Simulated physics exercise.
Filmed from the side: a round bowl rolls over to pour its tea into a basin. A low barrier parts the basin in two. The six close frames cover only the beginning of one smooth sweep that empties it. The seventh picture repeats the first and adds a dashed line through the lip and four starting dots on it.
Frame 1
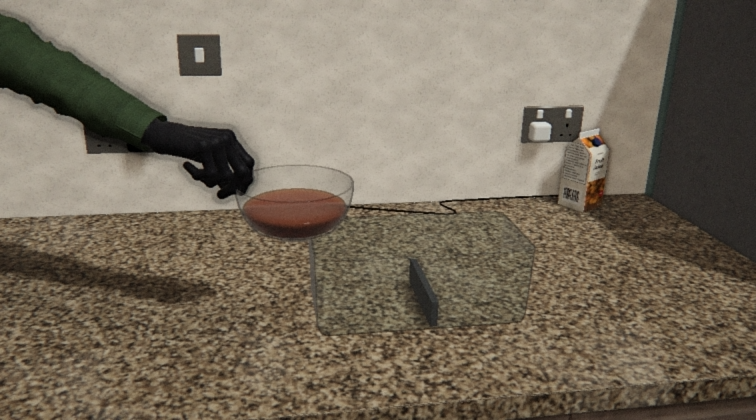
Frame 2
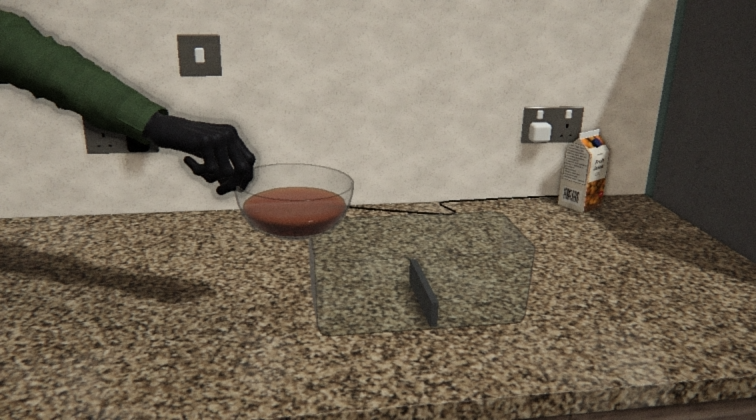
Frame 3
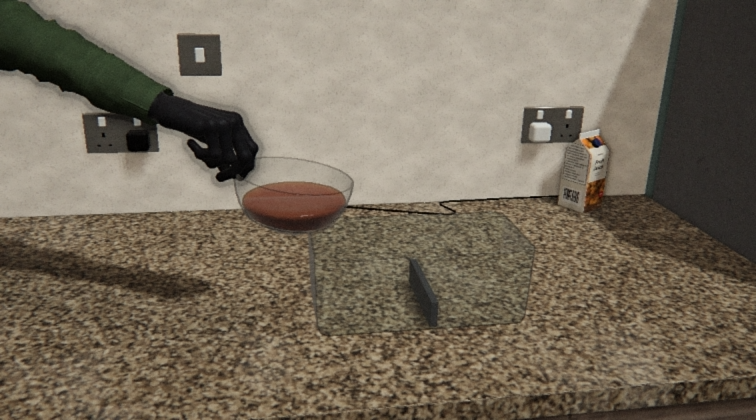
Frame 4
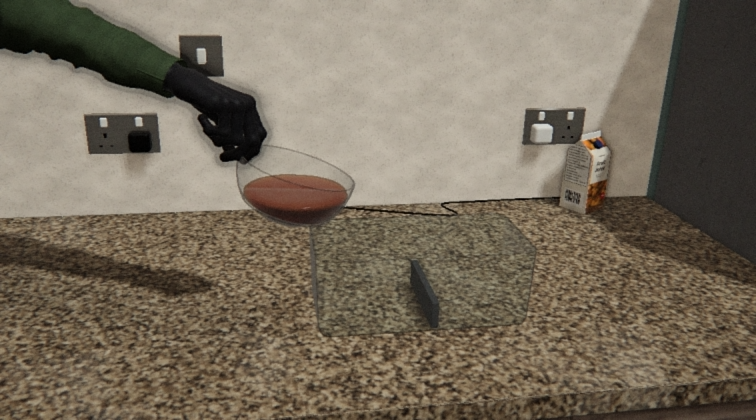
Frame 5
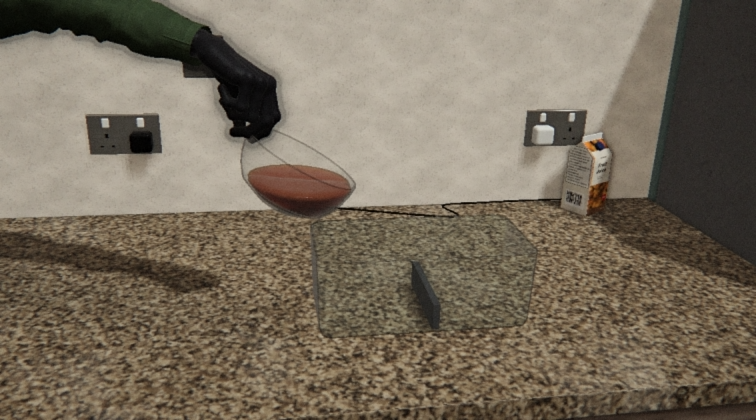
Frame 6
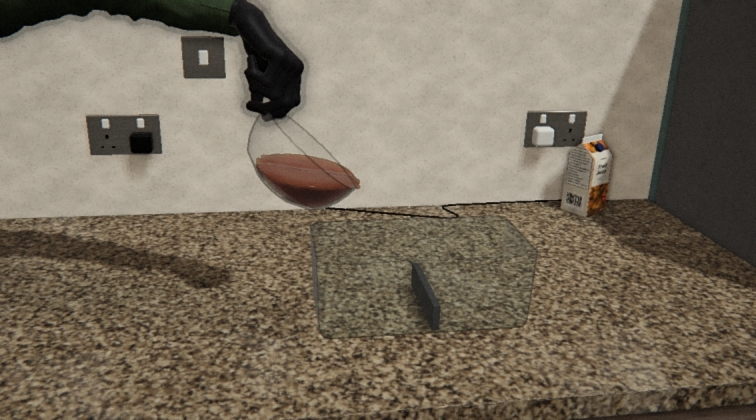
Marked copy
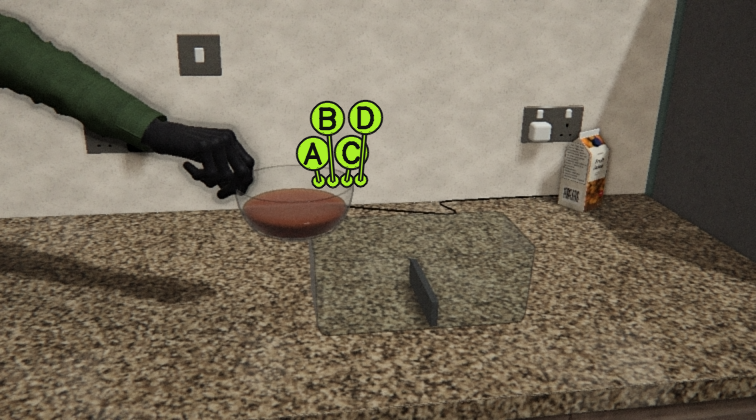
The video shows a black-gloved hand holding a clear round bowl of reddish-brown tea above a transparent basin with a low barrier inside. The hand rises and moves right, tilting the bowl rightward until the tea reaches its lip.
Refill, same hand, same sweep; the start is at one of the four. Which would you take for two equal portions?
The best spot is D.
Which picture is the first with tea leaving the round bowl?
In picture 6.
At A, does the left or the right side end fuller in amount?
The left one.
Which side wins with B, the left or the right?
The left one.
On the marked copy, A at (318, 181); B at (332, 180); C at (346, 180); D at (360, 179).
Choosing A, about 89 % ends left of the wall and 9 % right of it.
Choosing B, about 94 % ends left of the wall and 4 % right of it.
Choosing C, about 77 % ends left of the wall and 22 % right of it.
Choosing D, about 42 % ends left of the wall and 57 % right of it.
